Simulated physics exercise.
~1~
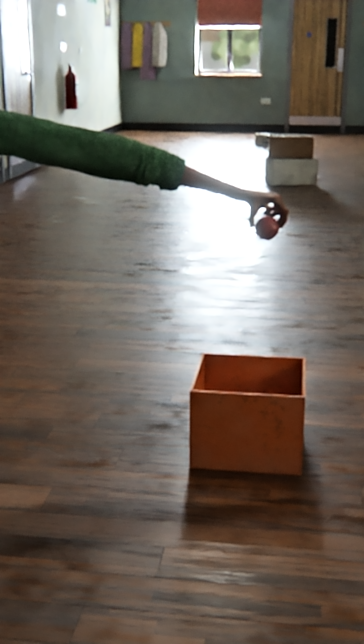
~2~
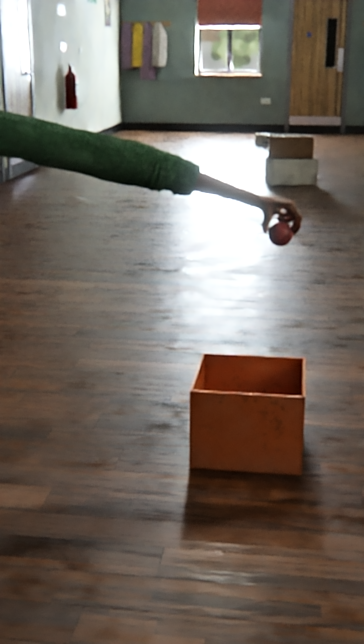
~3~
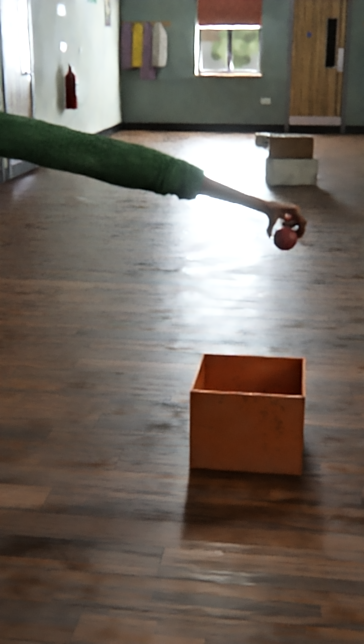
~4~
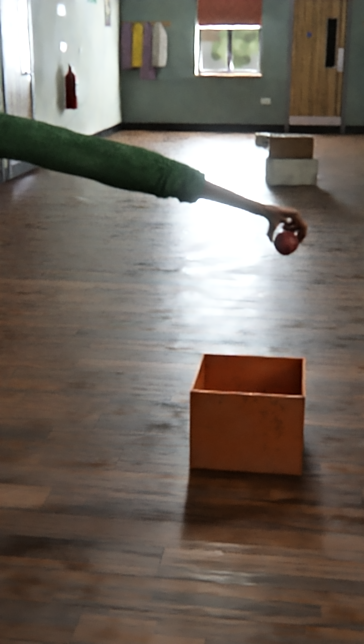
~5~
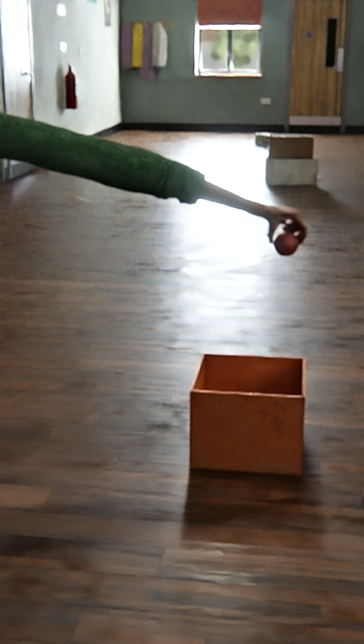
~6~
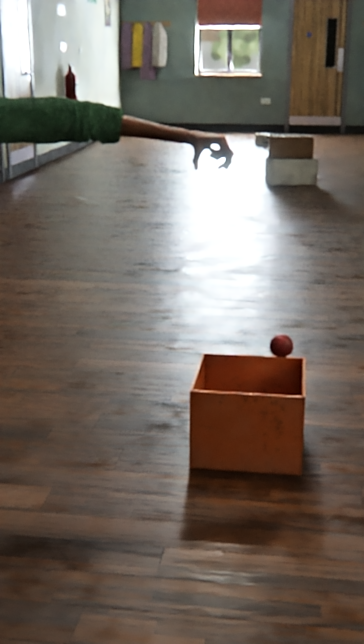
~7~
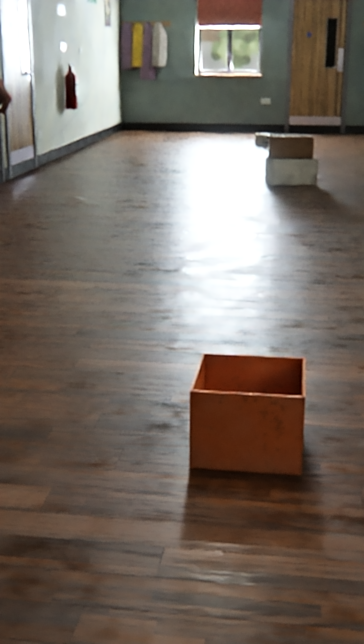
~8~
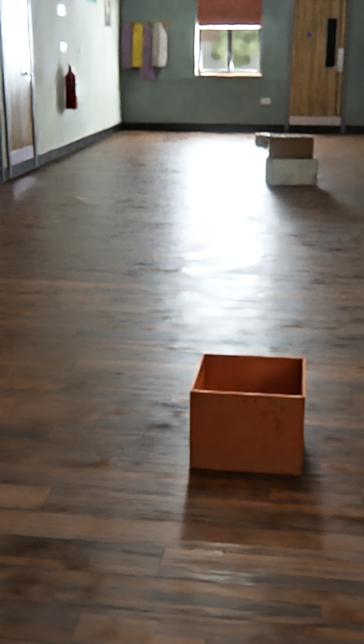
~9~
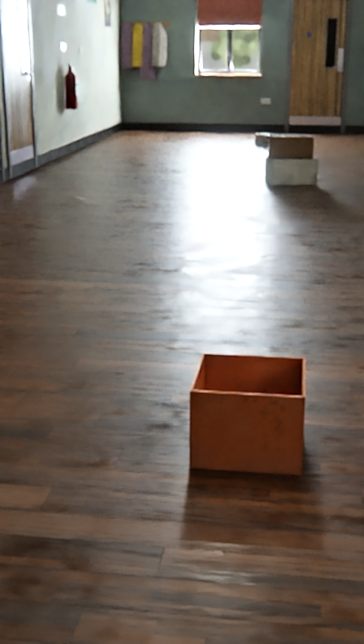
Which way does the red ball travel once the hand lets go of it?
The red ball moves down, falling from the hand towards the open orange box on the floor.
